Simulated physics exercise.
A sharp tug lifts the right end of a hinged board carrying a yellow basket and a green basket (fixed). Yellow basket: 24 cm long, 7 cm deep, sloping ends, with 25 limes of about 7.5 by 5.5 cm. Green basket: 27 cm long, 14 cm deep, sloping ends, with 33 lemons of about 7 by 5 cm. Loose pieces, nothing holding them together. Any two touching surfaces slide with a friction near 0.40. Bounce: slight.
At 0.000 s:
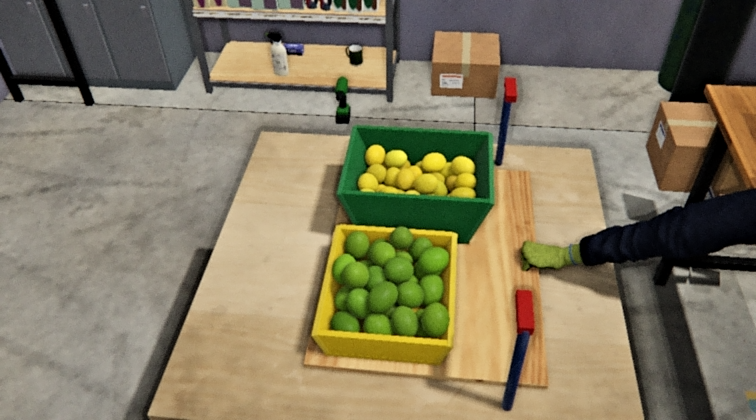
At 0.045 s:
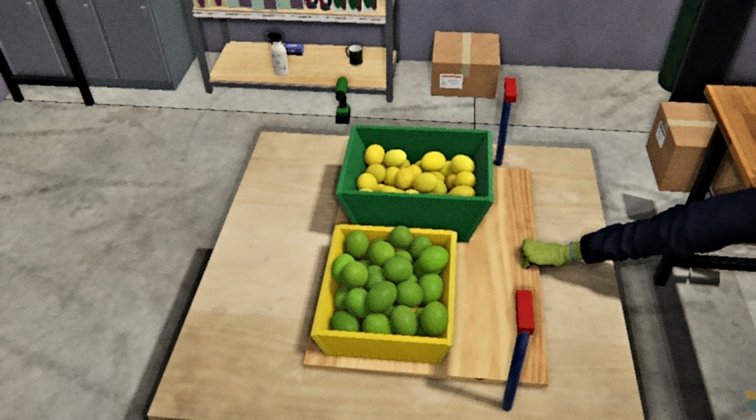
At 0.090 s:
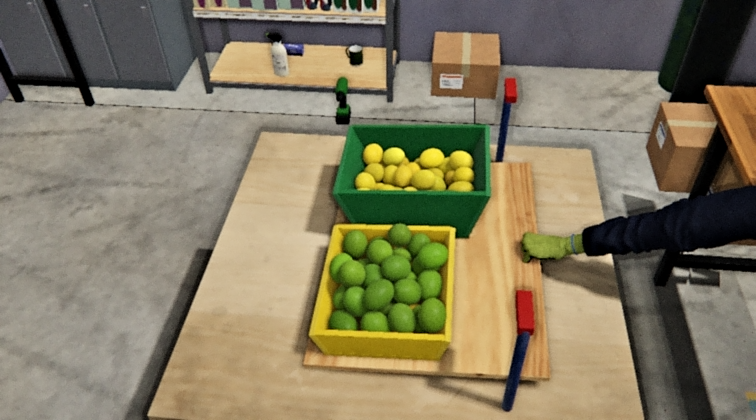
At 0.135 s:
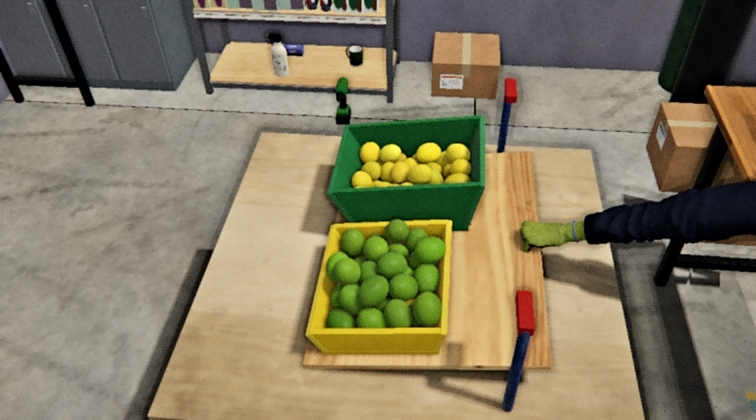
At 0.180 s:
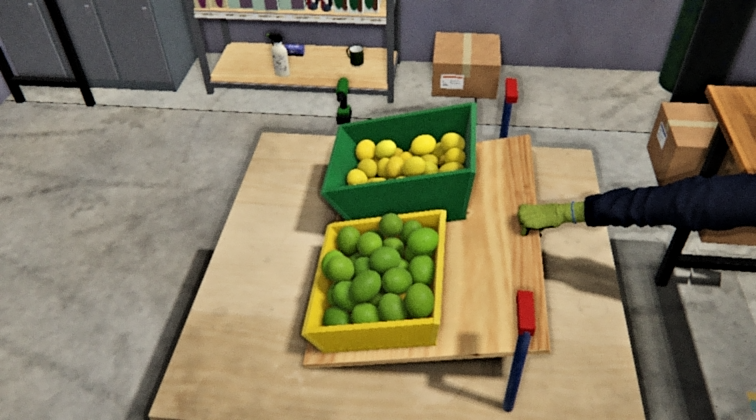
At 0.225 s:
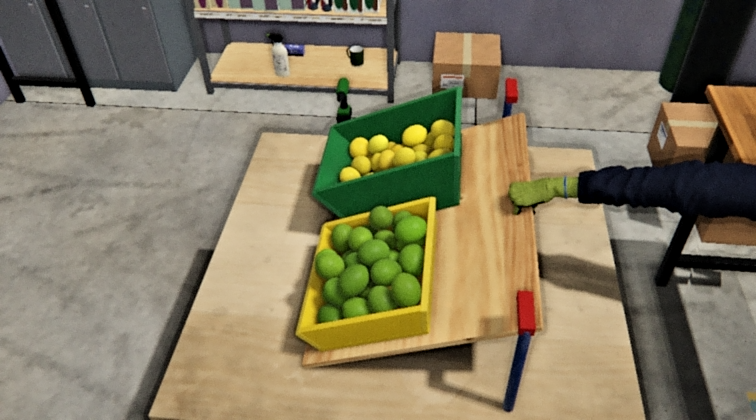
A green basket of yellow lemons and, nearer the viewer, a yellow basket of green limes sit on a wooden board on a workshop table, seen from above by a still camera. Red-and-blue clamps stand at the right, with shelving and cardboard boxes behind. A green-gloved hand in a dark sleeve raises the board's right end, slowly then faster, and both baskets tilt leftward with it, fruit still inside.
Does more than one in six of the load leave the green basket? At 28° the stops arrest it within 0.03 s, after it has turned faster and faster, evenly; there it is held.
No. Spilled fraction: Below one sixth.
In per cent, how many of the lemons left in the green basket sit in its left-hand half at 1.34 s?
Share in that half: Close to 80 %.
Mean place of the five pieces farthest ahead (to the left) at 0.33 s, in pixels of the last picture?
The leading five average out near (328, 234).
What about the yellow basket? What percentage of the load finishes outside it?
Yellow basket, 30 in a hundred gone.
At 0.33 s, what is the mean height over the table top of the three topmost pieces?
Mean height: Near 30 cm.
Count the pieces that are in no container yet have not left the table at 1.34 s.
Roughly 8 of them.
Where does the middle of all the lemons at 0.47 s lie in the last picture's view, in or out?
Their middle is around (378, 163).
After 0.23 s, it hits the stops.
After 0.33 s, tilt 28°; yellow basket 25 in, 0 out and green basket 33 in, 0 out.
After 0.47 s, tilt 28°; yellow basket 24 in, 1 out and green basket 33 in, 0 out.
After 0.73 s, tilt 28°; yellow basket 19 in, 6 out and green basket 32 in, 1 out.
Final count (at 1.34 s), yellow basket 18 in, 7 out and green basket 32 in, 1 out. Asked share, 1 of 33, 3 per cent.
